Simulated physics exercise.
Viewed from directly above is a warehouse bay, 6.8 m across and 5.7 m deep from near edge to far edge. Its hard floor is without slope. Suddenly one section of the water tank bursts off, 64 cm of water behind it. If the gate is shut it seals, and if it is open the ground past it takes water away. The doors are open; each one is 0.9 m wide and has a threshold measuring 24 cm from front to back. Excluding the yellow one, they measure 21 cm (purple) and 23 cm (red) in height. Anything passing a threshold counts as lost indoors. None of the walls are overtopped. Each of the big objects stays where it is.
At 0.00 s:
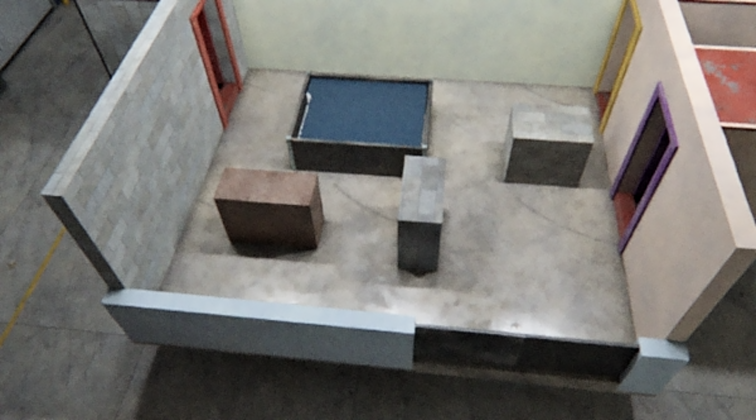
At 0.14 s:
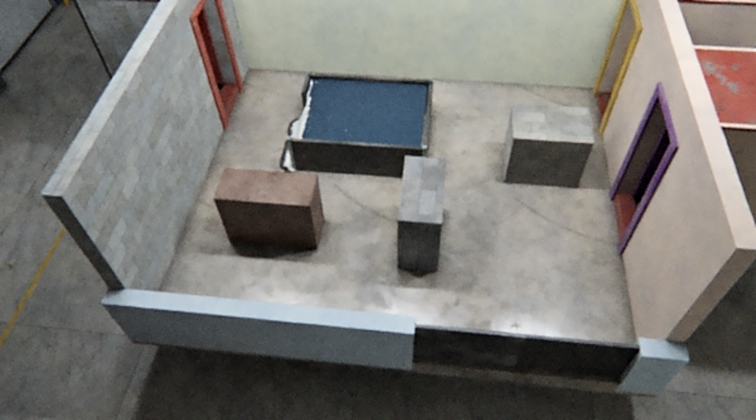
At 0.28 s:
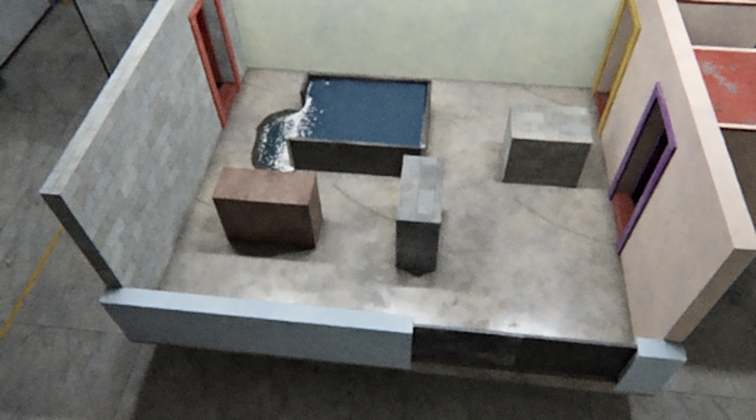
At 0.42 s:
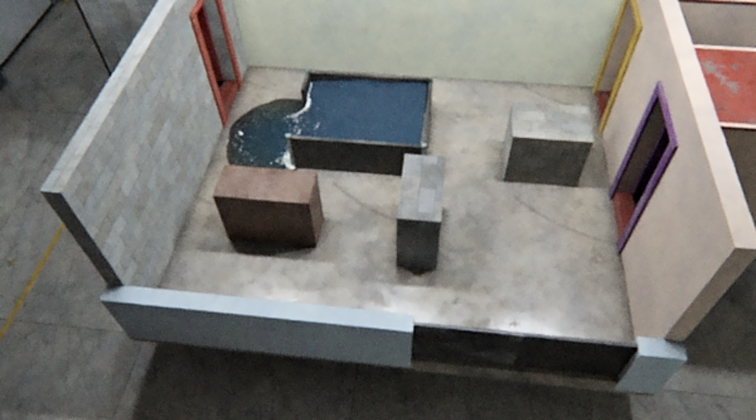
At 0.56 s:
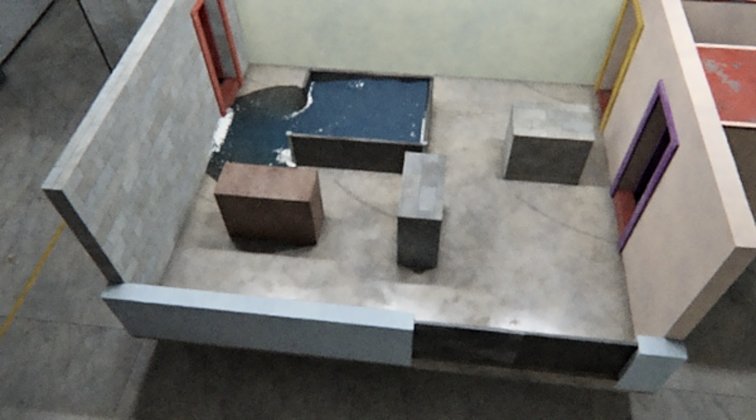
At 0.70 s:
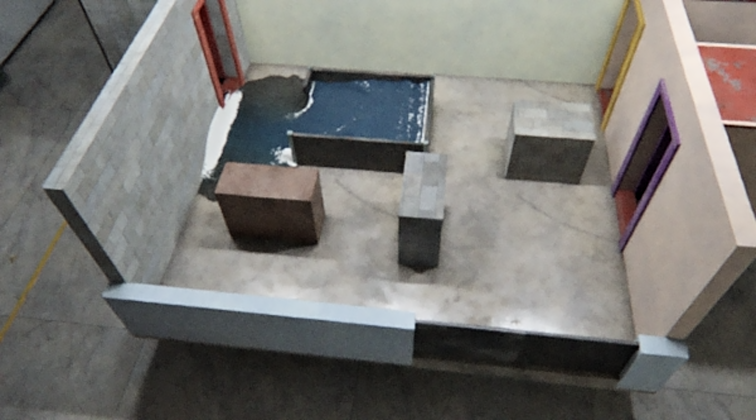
Dark blue water pouring from the left side of a rectangular tank, spreading across a grey floor and reaching the left wall.
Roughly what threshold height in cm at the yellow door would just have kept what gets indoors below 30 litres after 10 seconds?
A threshold of about 10 cm.
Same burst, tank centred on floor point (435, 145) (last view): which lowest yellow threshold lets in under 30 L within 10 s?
It should be around 9.5 cm high.
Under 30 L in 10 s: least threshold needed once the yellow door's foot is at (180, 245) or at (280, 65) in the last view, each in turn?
8.0 and 21 cm.
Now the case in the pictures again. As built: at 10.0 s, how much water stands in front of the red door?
It stands about 6.5 centimetres deep.
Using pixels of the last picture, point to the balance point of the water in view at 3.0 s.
(299, 154) or so.
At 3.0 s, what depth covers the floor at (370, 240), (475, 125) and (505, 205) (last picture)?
Roughly 0, 0 and 0 cm, in turn.
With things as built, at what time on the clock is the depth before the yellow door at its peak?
Roughly at 5.0 s.
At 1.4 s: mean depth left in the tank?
Some 40 cm.
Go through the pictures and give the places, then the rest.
The water tank at (363, 112) is whole and still, 64 cm deep; the yellow door at (615, 68) is dry, in the first frame.
The front is at (285, 160), 0.2 m from the gap at (302, 137); 0.2 m2 of floor is wet, 64 cm left at the back, in the second frame.
The front is at (261, 133), 0.8 m from the gap at (300, 136); 1.0 m2 of floor is wet, 64 cm left at the back, in the third frame.
Water pours out at (301, 135) and has run 1.3 m, to (234, 137); about 8 cm deep outside, 64 cm at the back, in the fourth frame.
Water pours out at (302, 133) and has run 1.5 m, to (234, 104); about 7 cm deep outside, 62 cm at the back, in the fifth frame.
The front is at (242, 85), 1.7 m from the gap at (303, 133); 3.6 m2 of floor is wet, 54 cm left at the back; the yellow door at (617, 65), 5.4 m from the gap, is still 5.4 m from the nearest water, in the sixth frame.
After 1.4 s water covers 15 % of the floor, deepest (42 cm) near (231, 136); it has not reached the yellow door.
After 3.0 s water covers 35 % of the floor, deepest (36 cm) near (149, 313); it has not reached the yellow door.
After 10.0 s water covers 95 % of the floor, deepest (11 cm) near (548, 355); 9 cm at the yellow door, 22 litres in over its 11 cm threshold.
At the yellow door as built, the water arrived by 4.4 s and peaked near 16 cm at 5.2 s.
Run again over the same 10 s with other heights there, 51 litres in over 8.5 cm, 19 litres over 11.5 cm. The limit of 30 litres is kept from about 10 cm up.
